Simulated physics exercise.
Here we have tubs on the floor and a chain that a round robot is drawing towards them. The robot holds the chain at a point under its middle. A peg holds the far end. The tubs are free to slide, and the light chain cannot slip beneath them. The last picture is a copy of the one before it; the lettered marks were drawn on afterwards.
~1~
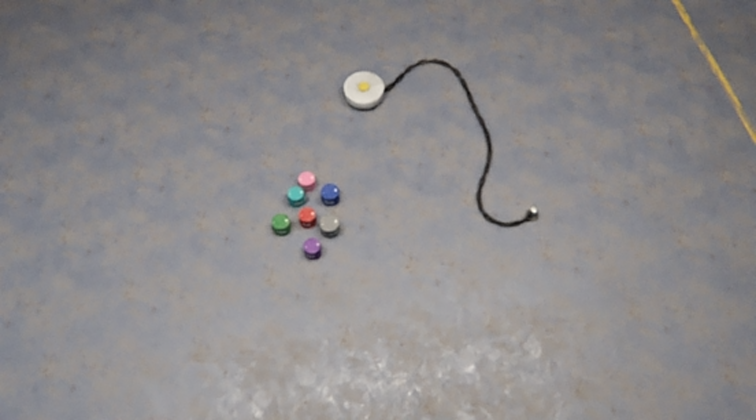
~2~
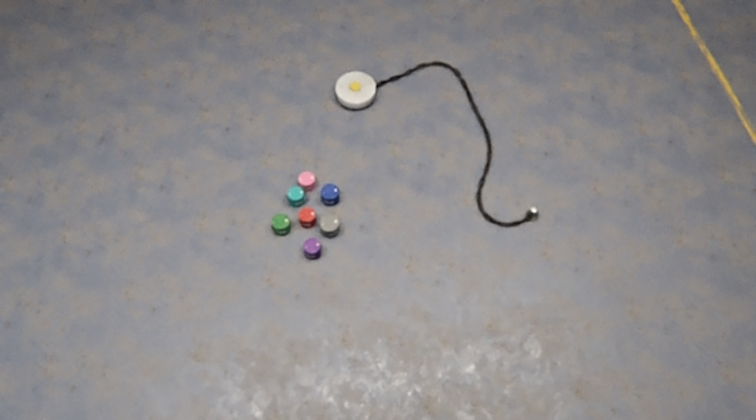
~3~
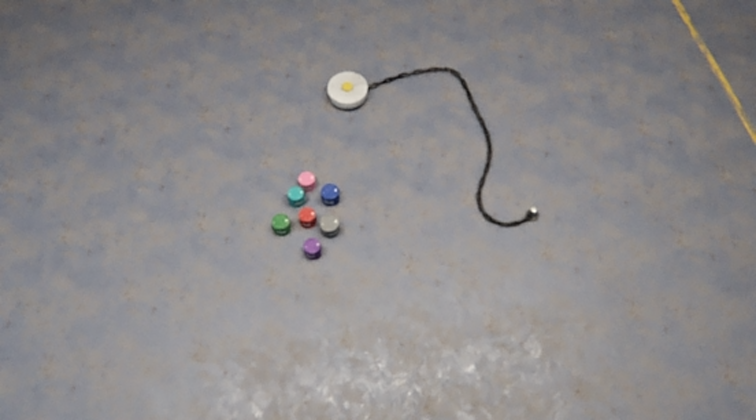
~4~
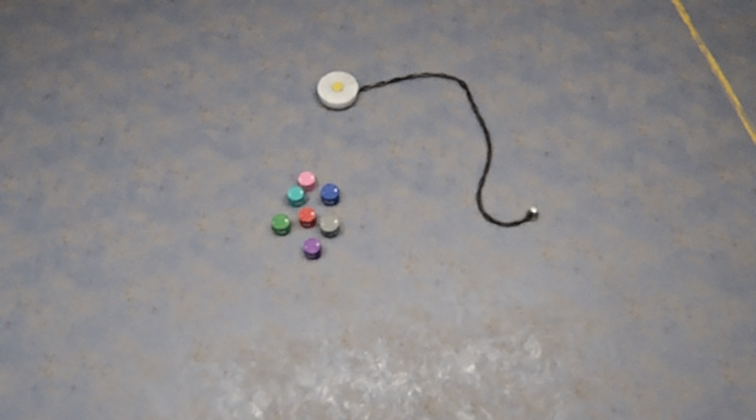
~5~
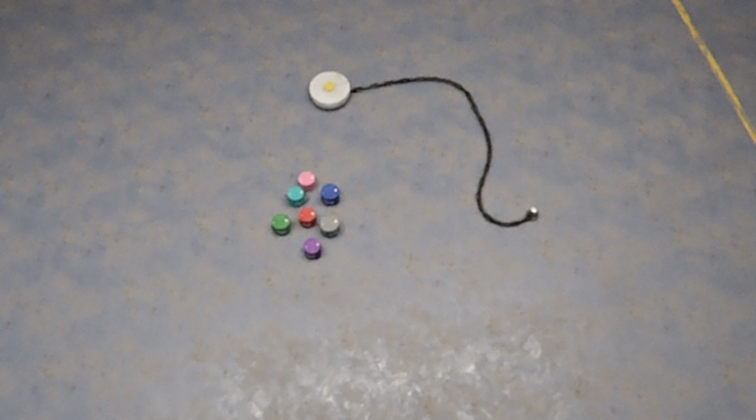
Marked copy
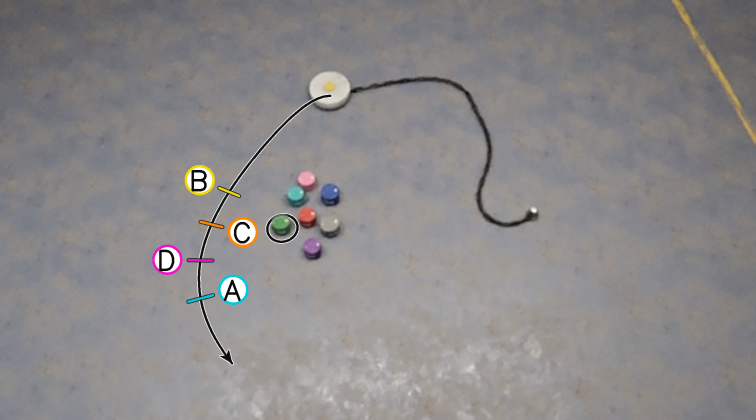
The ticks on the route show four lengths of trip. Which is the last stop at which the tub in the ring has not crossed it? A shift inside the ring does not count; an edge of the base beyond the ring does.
It should halt at A.
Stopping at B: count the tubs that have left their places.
The count is none.
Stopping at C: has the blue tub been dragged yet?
No.
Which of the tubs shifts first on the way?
The pink tub.
On the marked copy, A at (201, 298); B at (229, 192); C at (212, 224); D at (200, 260); the ring at (282, 228); the route from (331, 96) via (221, 206) to (232, 364).
Taking A. A third of the way, robot (262, 143); green tub (282, 225).
Two thirds of the way, robot (212, 216); green tub (282, 225).
When it is over, robot (199, 295); red tub (310, 222); green tub (282, 225); turquoise tub (300, 210); blue tub (331, 198); pink tub (314, 203); the green tub is still in its ring.
As for the rest, B is safe but short; C is safe but short; D is safe but short.
